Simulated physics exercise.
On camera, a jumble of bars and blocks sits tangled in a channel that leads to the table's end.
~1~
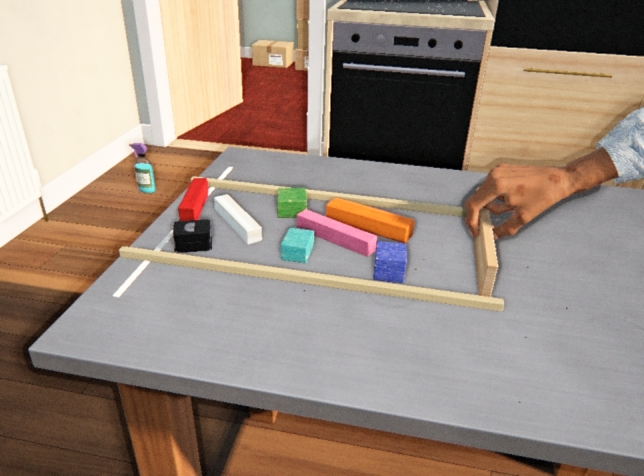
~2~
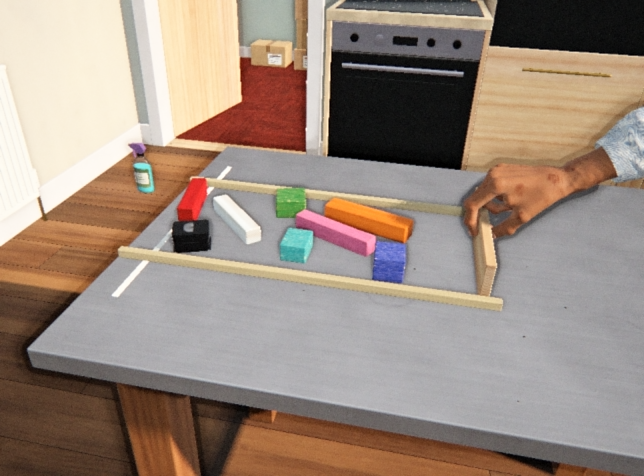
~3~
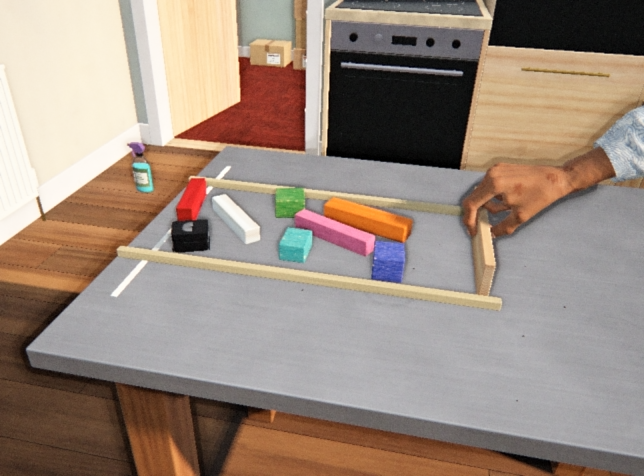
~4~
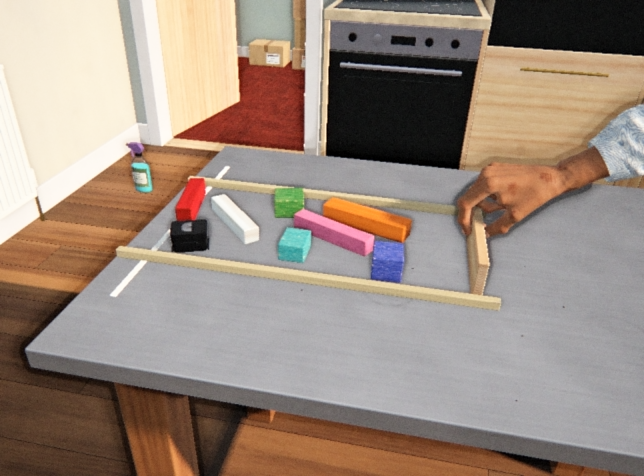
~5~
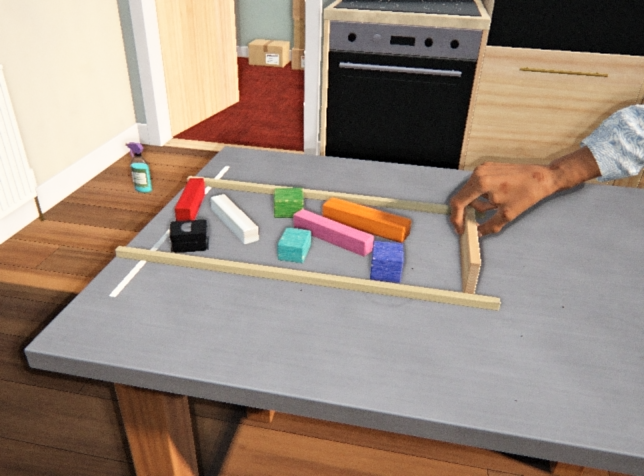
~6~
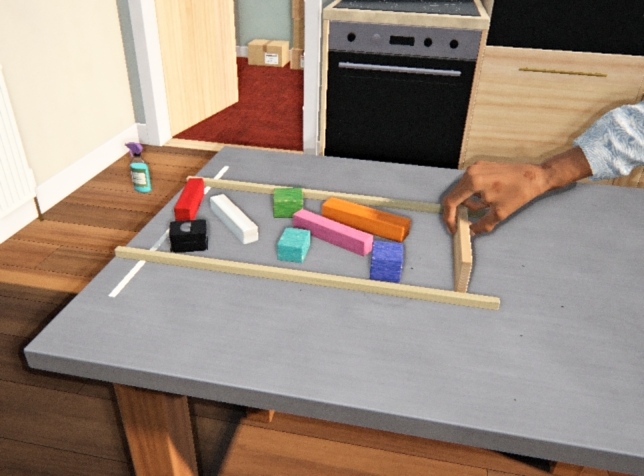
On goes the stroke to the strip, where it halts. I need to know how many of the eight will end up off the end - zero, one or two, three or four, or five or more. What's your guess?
I'd say five or more.
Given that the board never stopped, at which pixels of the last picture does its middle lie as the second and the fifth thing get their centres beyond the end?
The first puts it near (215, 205), the next near (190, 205).
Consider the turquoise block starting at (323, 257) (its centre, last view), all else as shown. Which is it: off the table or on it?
Turquoise block: Gone.
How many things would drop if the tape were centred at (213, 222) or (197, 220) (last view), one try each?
First try 2, second try 3.
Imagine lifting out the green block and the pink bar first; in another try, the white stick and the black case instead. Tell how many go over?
Try 1: 4; try 2: 4.
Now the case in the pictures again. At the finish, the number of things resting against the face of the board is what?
Contact count: 2.
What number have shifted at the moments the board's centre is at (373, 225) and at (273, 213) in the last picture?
That gives 4 for the first and 8 for the second.
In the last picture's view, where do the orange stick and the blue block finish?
The orange stick stops around (184, 197); the blue block around (140, 236).
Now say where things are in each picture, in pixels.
The first frame shows red stick (194, 200); black case (193, 237); white stick (237, 218); board (483, 238); tape (185, 218).
The second frame shows black case (192, 237); green block (291, 203).
The third frame shows white stick (235, 218); turquoise block (296, 245).
The fourth frame shows red stick (191, 200); pink bar (332, 232).
The fifth frame shows black case (189, 237); blue block (387, 262).
The sixth frame shows red stick (190, 200); black case (189, 237); white stick (233, 218); board (460, 235); tape (181, 218).
A little later, none off yet; red stick at rest near (190, 200); black case at rest near (189, 237); white stick at rest near (233, 218).
Next, none off yet; red stick at rest near (190, 200); black case at rest near (189, 237); white stick shifted a little near (218, 216).
Later still, none off yet; red stick tilted well over near (150, 206); black case shifted about its own width near (141, 236); white stick shifted about its own width near (165, 210).
When it is over, the number that fall off is five or more; down, pink bar, turquoise block, green block, white stick, black case and red stick.
